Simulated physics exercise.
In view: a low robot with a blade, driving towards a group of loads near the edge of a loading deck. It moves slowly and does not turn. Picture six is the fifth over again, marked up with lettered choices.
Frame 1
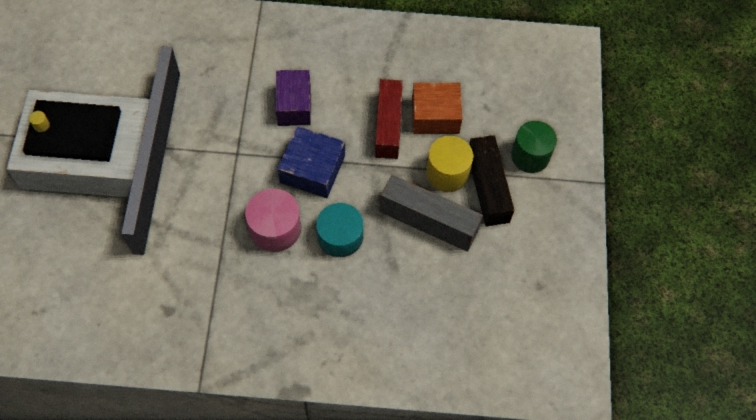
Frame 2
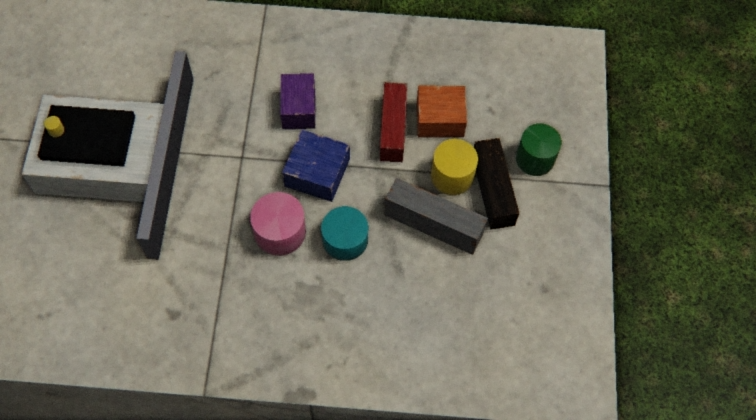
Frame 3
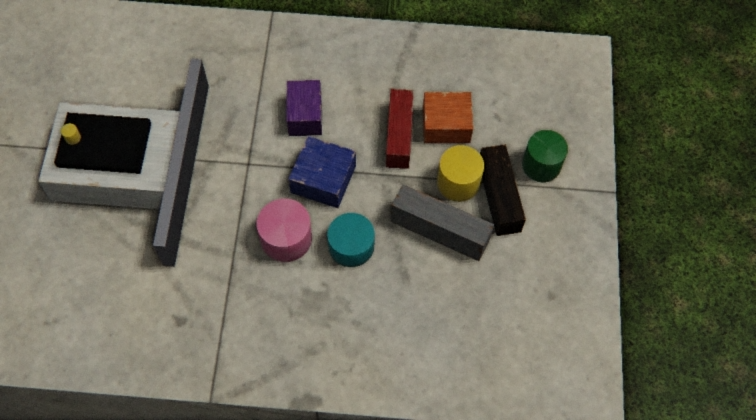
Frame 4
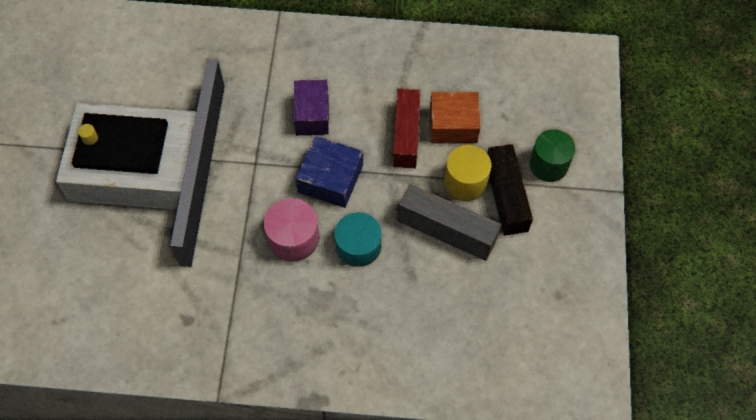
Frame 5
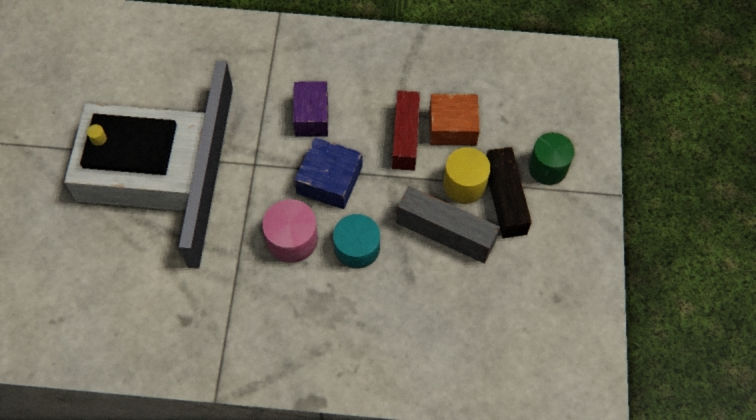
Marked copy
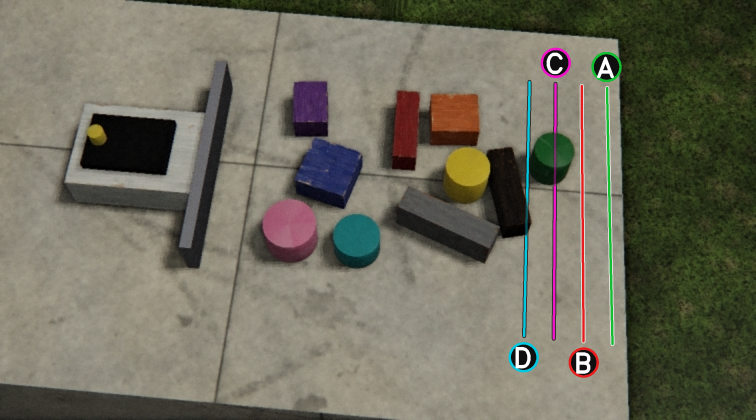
A low white robot with a wide grey blade crept slowly to the right across the pale stone deck, closing some of the gap to the colourful blocks and canisters, which it had not touched.
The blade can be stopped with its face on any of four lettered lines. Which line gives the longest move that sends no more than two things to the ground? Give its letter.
At D, and not beyond.
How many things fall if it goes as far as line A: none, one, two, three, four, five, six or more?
In all, six or more.
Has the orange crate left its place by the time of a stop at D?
Yes.
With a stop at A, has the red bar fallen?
By then, yes.
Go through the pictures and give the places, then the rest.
The first picture shows grey bar (430, 214); pink canister (273, 220); purple crate (294, 98).
The second picture shows robot (93, 135); yellow canister (454, 168).
The third picture shows robot (109, 142); black bar (502, 190).
The fourth picture shows robot (127, 143); blue crate (330, 171).
The fifth picture shows robot (135, 144); green canister (551, 159); grey bar (447, 225); pink canister (290, 231).
On the marked copy, A at (610, 208); B at (583, 205); C at (555, 203); D at (527, 201).
Taking D. A third of the way, robot (250, 153); purple crate (352, 113); turquoise canister (394, 246).
Two thirds of the way, robot (367, 163); green canister (575, 159); black bar (551, 196).
When it is over, robot (459, 171); green canister over the edge; black bar over the edge; two fallen.
As for the rest, A drops nine; B drops six; C drops four.
